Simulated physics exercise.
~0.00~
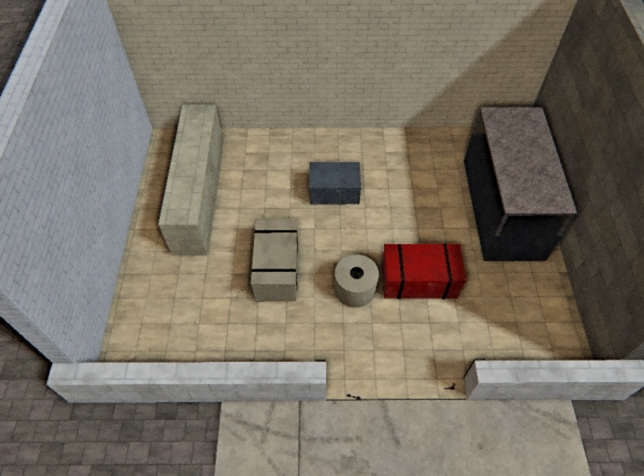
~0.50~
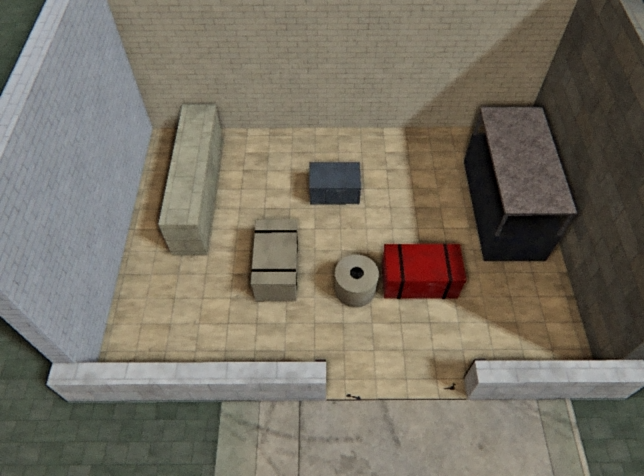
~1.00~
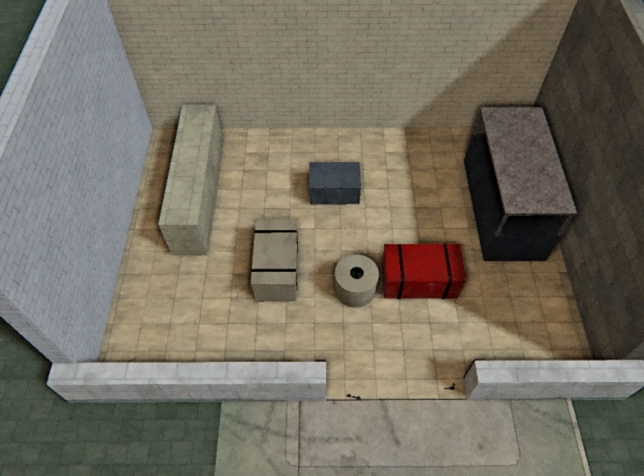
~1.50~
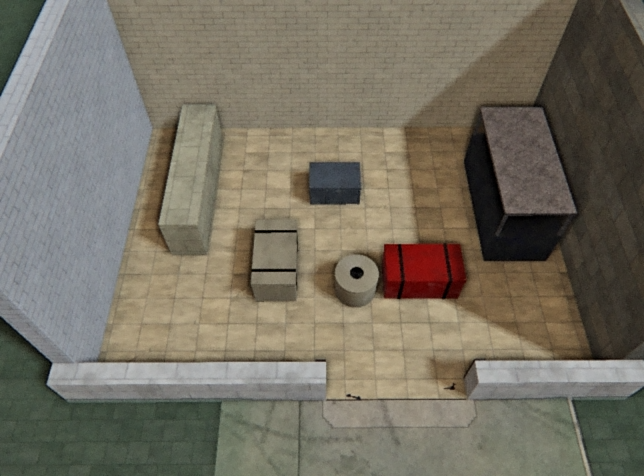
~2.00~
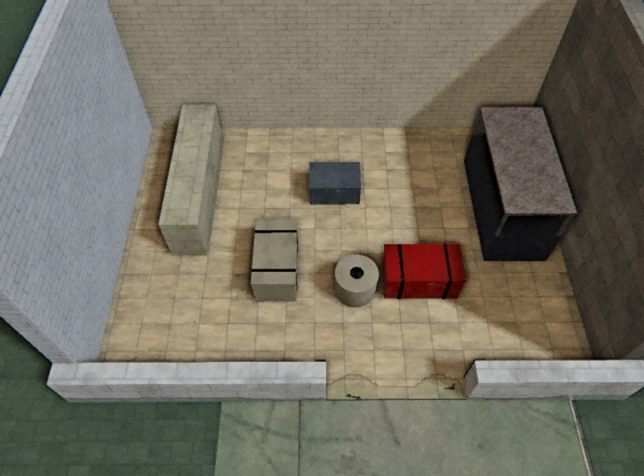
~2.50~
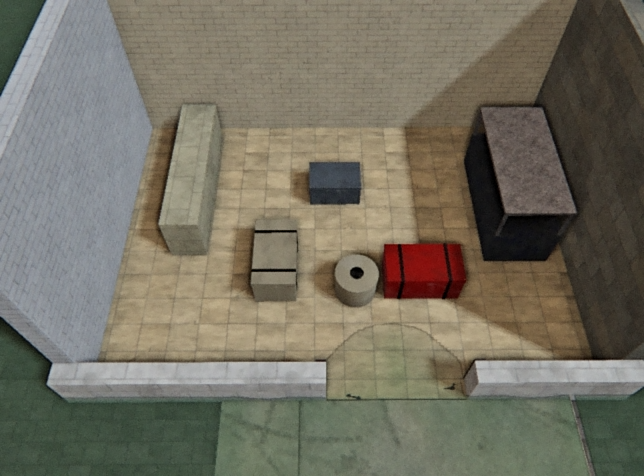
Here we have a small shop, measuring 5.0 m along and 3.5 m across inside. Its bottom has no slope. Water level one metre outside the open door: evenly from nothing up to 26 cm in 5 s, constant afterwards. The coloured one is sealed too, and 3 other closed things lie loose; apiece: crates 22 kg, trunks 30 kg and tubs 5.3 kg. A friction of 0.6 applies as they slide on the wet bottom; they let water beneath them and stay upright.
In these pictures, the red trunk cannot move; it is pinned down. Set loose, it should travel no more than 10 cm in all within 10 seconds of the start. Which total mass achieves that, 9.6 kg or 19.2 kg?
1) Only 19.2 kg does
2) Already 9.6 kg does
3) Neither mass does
Neither mass does.
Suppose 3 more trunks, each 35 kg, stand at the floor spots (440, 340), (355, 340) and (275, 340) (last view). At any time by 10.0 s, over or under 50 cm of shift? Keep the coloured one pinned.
In that order: More, more, under.
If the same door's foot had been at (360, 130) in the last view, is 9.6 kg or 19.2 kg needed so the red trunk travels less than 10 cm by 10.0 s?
Note: Neither mass keeps it.
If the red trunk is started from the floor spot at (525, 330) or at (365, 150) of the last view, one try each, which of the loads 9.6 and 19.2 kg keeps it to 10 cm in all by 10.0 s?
No load; no load.
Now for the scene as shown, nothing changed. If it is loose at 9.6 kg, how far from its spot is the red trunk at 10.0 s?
I'd put it at roughly 200 cm.
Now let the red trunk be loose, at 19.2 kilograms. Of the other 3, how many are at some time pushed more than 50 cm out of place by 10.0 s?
It adds up to 2.
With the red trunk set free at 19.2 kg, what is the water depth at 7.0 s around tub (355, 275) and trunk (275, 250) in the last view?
Close to 3 and 5 centimetres.
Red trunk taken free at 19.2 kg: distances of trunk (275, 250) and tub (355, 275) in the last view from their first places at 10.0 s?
In that order: 30 cm, 150 cm.
After 3.5 s the red trunk would be 22 cm from its start with 9.6 kg and 7 cm from its start with 19.2 kg; 4 cm of water round it then.
After 4.5 s the red trunk would be 82 cm from its start with 9.6 kg and 64 cm from its start with 19.2 kg; 4 cm of water round it then.
After 7.0 s the red trunk would be 202 cm from its start with 9.6 kg and 220 cm from its start with 19.2 kg; 13 cm of water round it then.
After 10.0 s the red trunk would be 201 cm from its start with 9.6 kg and 232 cm from its start with 19.2 kg; 18 cm of water round it then.
